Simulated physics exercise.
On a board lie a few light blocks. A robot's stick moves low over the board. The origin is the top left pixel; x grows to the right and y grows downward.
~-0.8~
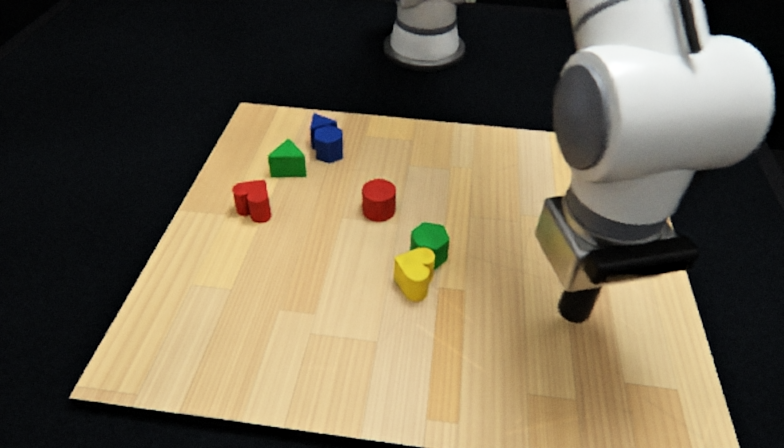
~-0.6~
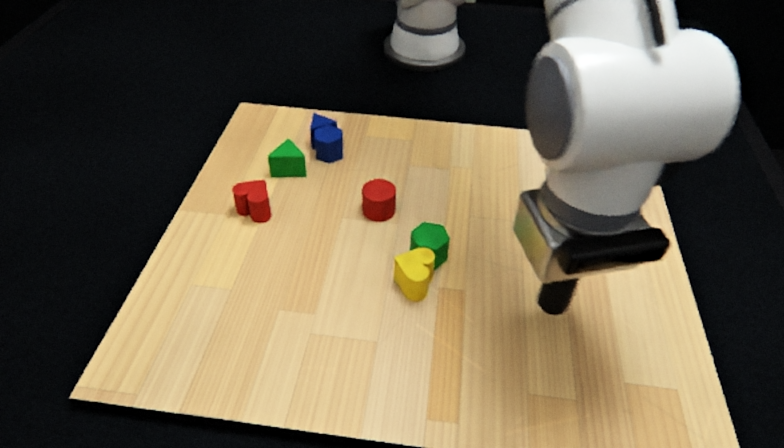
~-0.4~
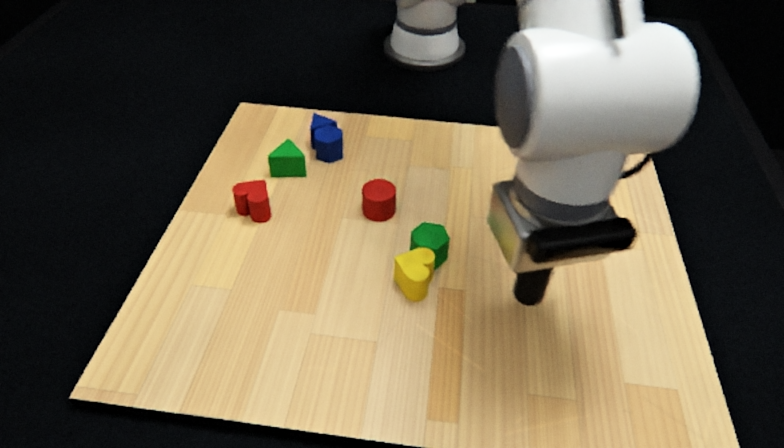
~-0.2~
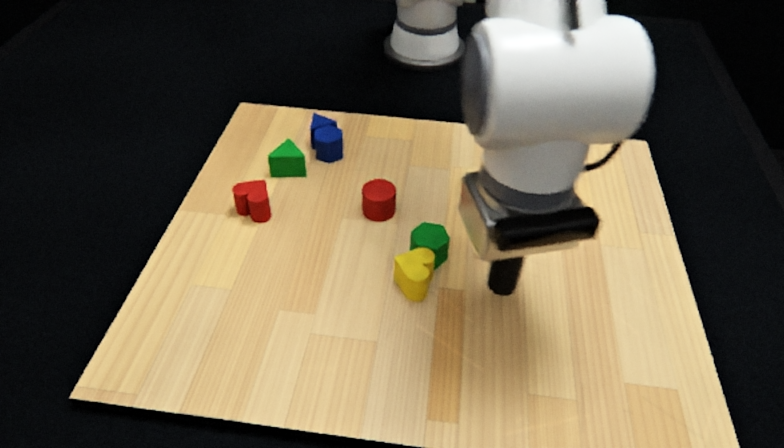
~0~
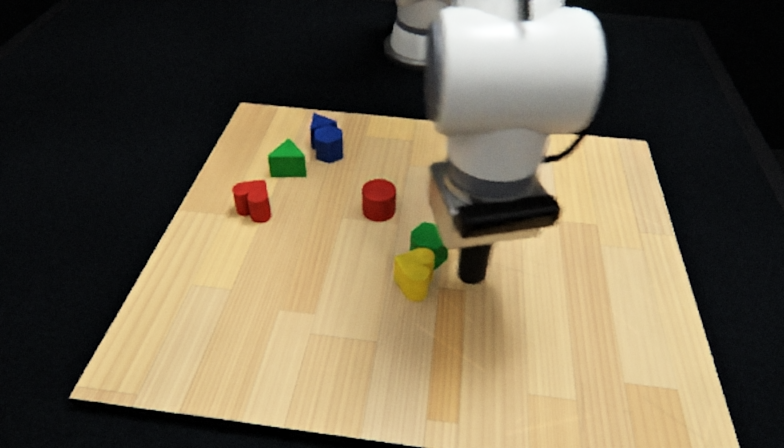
The footage shows a robot arm moving its dark stick steadily leftward, low over a wooden board, coming close beside the green hexagonal block and yellow heart block, while all the red, blue, green and yellow blocks stay still.
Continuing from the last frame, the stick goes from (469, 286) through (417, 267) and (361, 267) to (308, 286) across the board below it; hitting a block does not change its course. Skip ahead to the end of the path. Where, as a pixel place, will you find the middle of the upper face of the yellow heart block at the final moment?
At the end it should sit near (377, 266).
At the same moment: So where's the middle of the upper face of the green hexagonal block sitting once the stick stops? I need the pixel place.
The middle of its top is at (413, 222).
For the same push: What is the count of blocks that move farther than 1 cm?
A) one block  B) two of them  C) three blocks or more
I choose B.
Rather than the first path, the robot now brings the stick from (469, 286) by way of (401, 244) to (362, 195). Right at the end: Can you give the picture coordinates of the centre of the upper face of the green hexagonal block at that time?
I expect it at (401, 184).
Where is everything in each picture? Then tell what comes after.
The first picture shows stick's lower end (573, 312); red disc (379, 189); yellow heart block (416, 262); green hexagonal block (430, 235).
The second picture shows stick (552, 304); blocks still.
The third picture shows stick (528, 295); blocks still.
The fourth picture shows stick (501, 285); blocks still.
The fifth picture shows stick (472, 275); red disc (379, 189); yellow heart block (416, 262); green hexagonal block (430, 235).
The first path, step by step. One third of the way, stick (416, 255); yellow heart block (397, 263), turned 60° anticlockwise; green hexagonal block (415, 223), turned 50° clockwise.
Two thirds of the way, stick (360, 255); yellow heart block (377, 266); green hexagonal block (413, 222), turned 55° clockwise.
At the end, stick (307, 274); red disc still; yellow heart block (377, 266), turned 130° anticlockwise; green hexagonal block (413, 222), turned 55° clockwise.
